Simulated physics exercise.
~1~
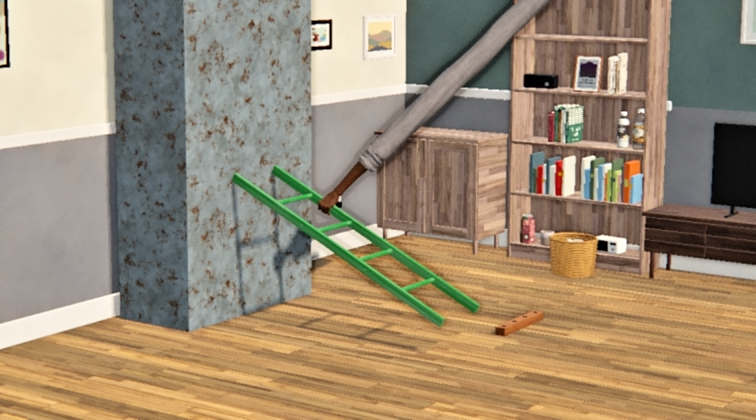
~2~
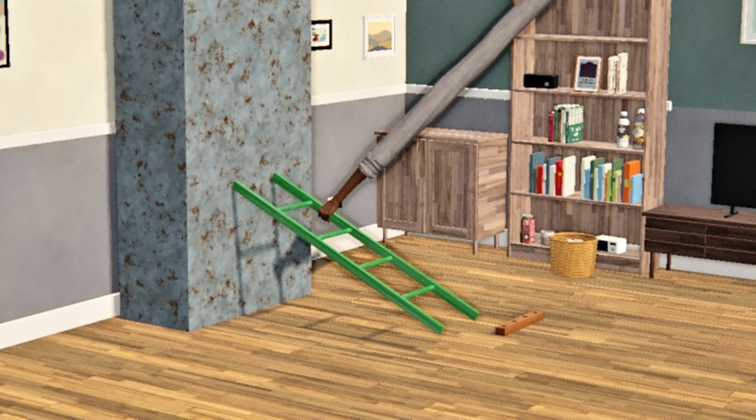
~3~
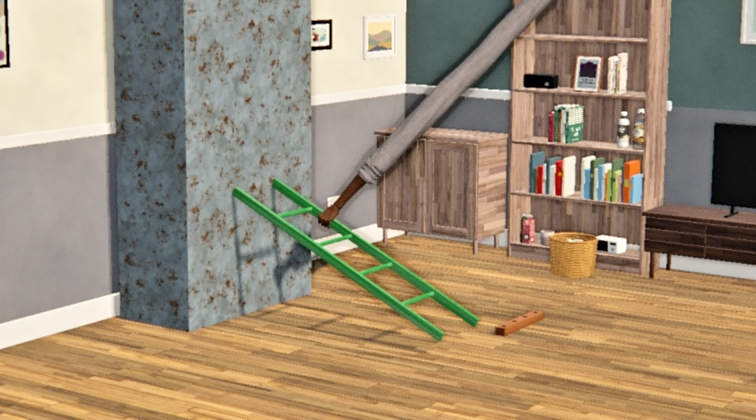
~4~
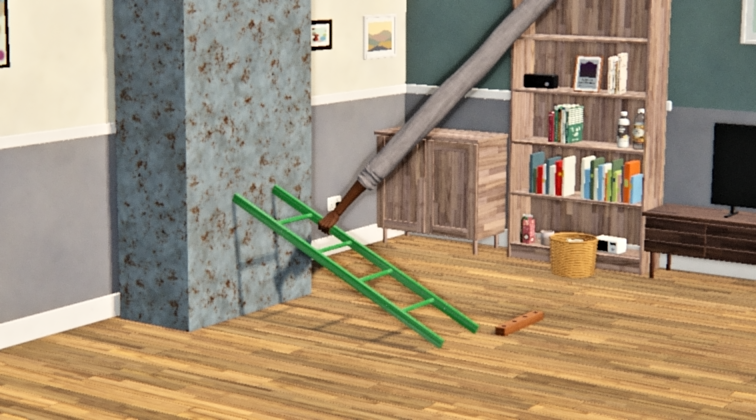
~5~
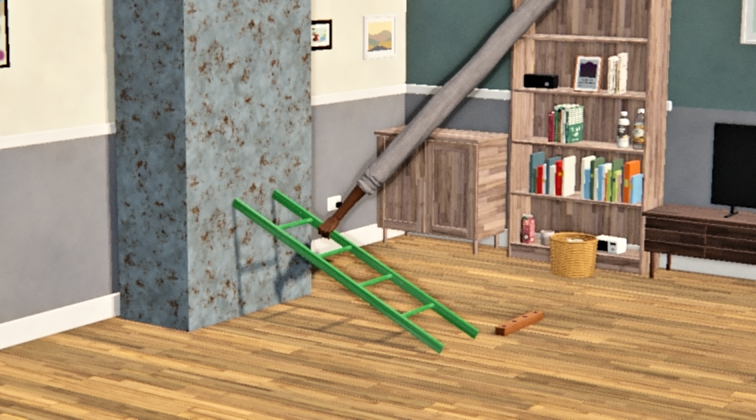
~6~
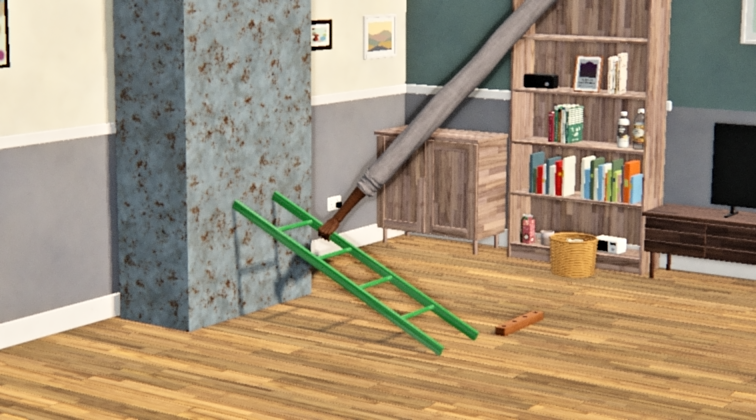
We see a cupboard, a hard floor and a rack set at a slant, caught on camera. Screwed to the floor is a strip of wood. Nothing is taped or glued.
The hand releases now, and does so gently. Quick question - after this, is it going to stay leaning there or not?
It won't, it slips down.
Then, 0.32 s past the last view, green rack leaning 17° off how it started near (362, 308).
Finally, the green rack slides out and falls, near (366, 327).
